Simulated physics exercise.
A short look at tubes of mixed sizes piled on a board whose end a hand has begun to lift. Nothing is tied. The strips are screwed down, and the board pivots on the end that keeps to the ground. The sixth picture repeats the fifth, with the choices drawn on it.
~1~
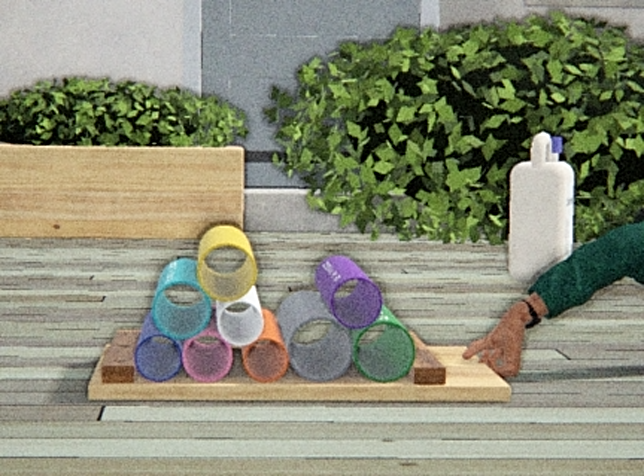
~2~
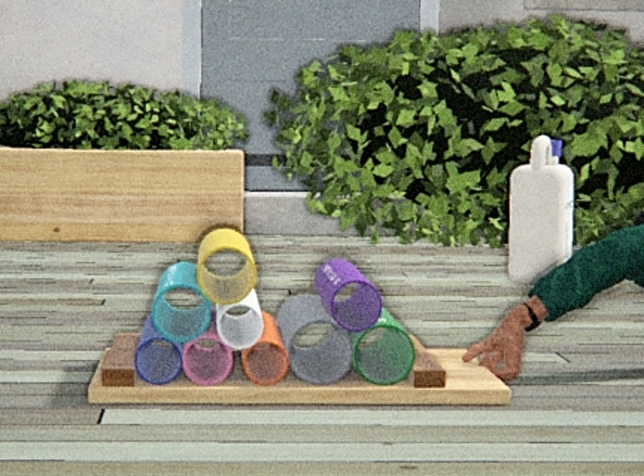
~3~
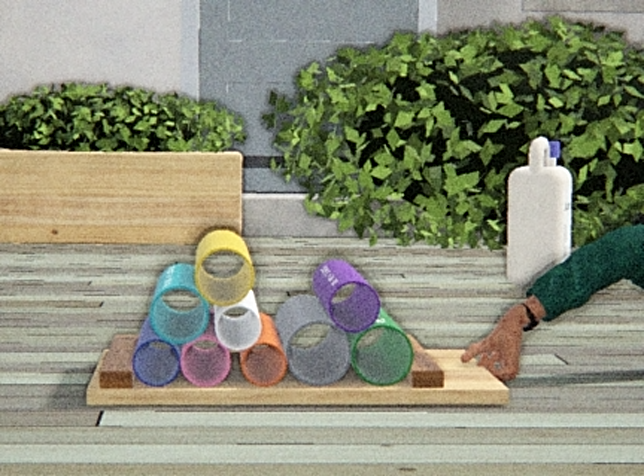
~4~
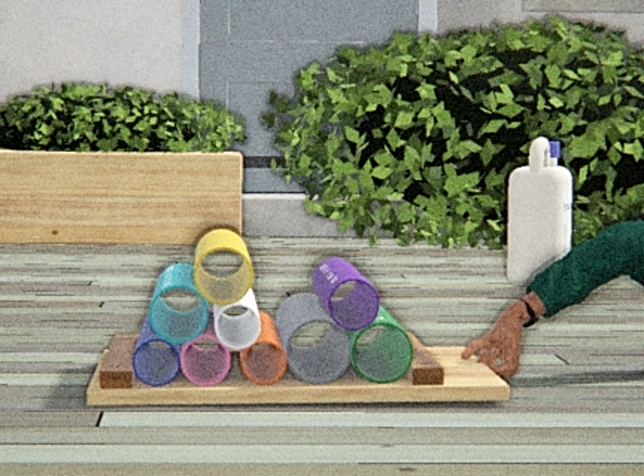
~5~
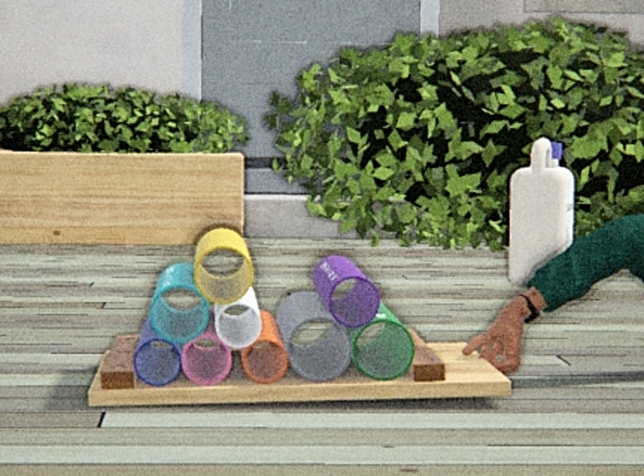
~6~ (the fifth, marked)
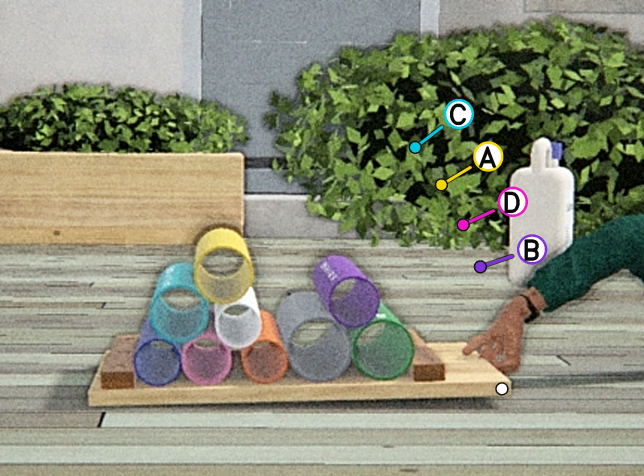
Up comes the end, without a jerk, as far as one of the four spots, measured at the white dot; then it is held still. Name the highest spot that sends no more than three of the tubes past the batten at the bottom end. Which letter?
No higher than A.
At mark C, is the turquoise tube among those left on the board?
No, with C.
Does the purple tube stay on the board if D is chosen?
Yes.
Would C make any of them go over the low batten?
Yes.
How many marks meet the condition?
Three of them.
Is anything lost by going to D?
Yes.
On the marked copy, A at (442, 185); B at (480, 267); C at (415, 148); D at (463, 225); the white dot at (502, 389).
Taking A. A third of the way, board at 18°.
Two thirds of the way, board at 32°.
When it is over, board at 32°, two over the low batten (turquoise, yellow).
As for the rest, B none over the low batten; C four over the low batten (purple, white, turquoise, yellow); D two over the low batten (turquoise, yellow).
